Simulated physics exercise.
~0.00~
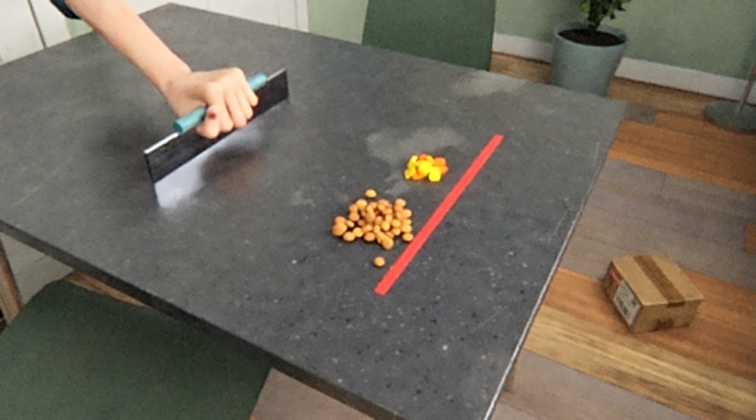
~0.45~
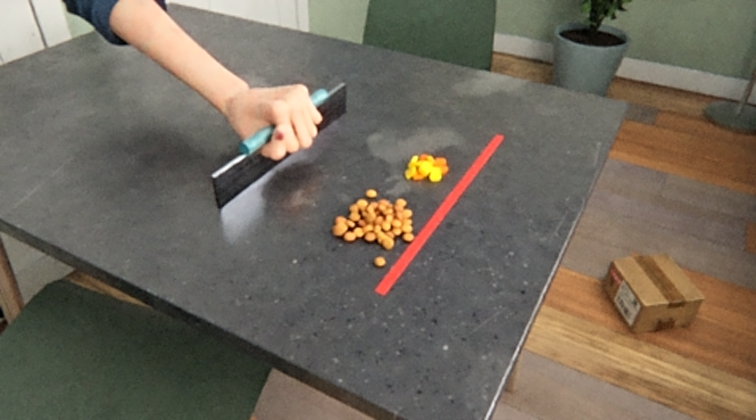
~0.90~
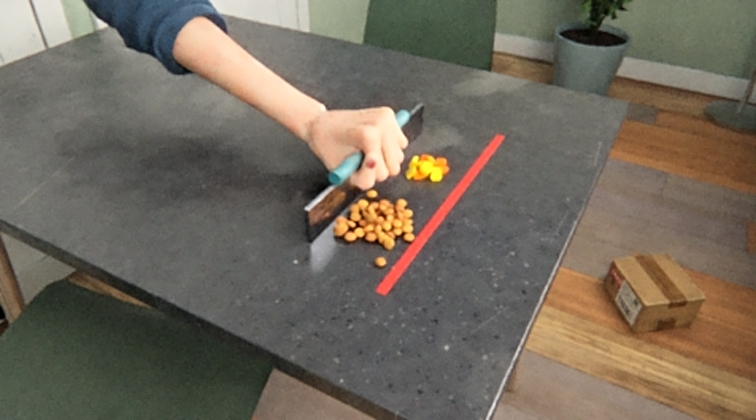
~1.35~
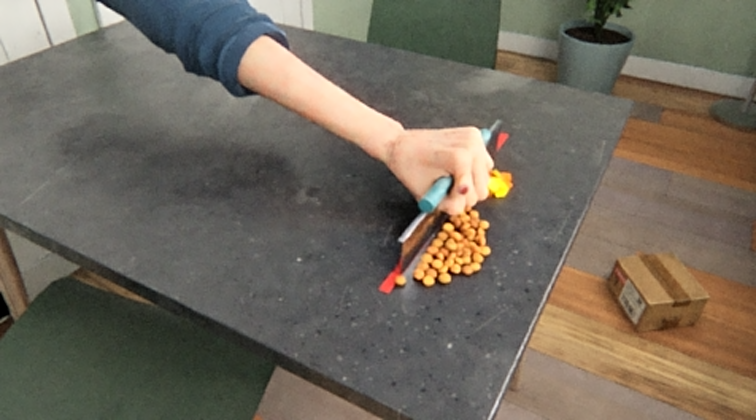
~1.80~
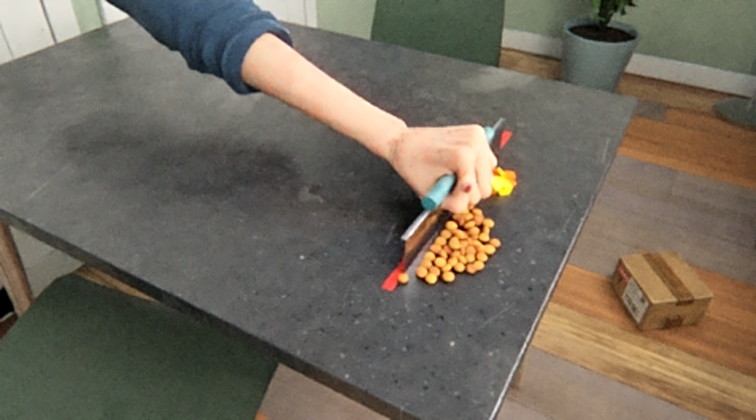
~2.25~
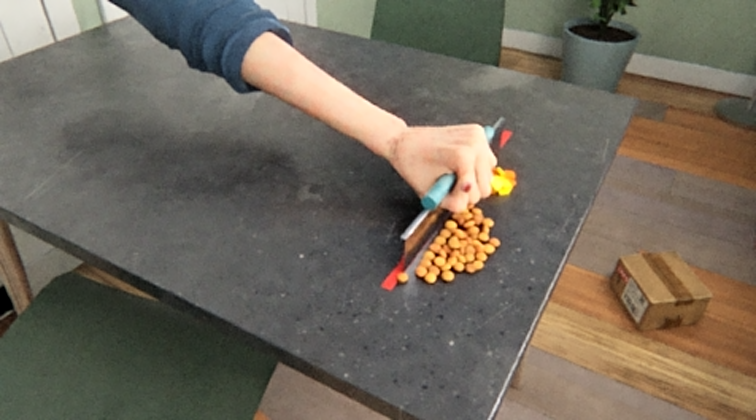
On a dark grey table, a hand slid a scraper to the right into a heap of small brown pieces and a smaller yellow and orange one, pushed both past a strip of red tape, and stopped there with both heaps still on the table.
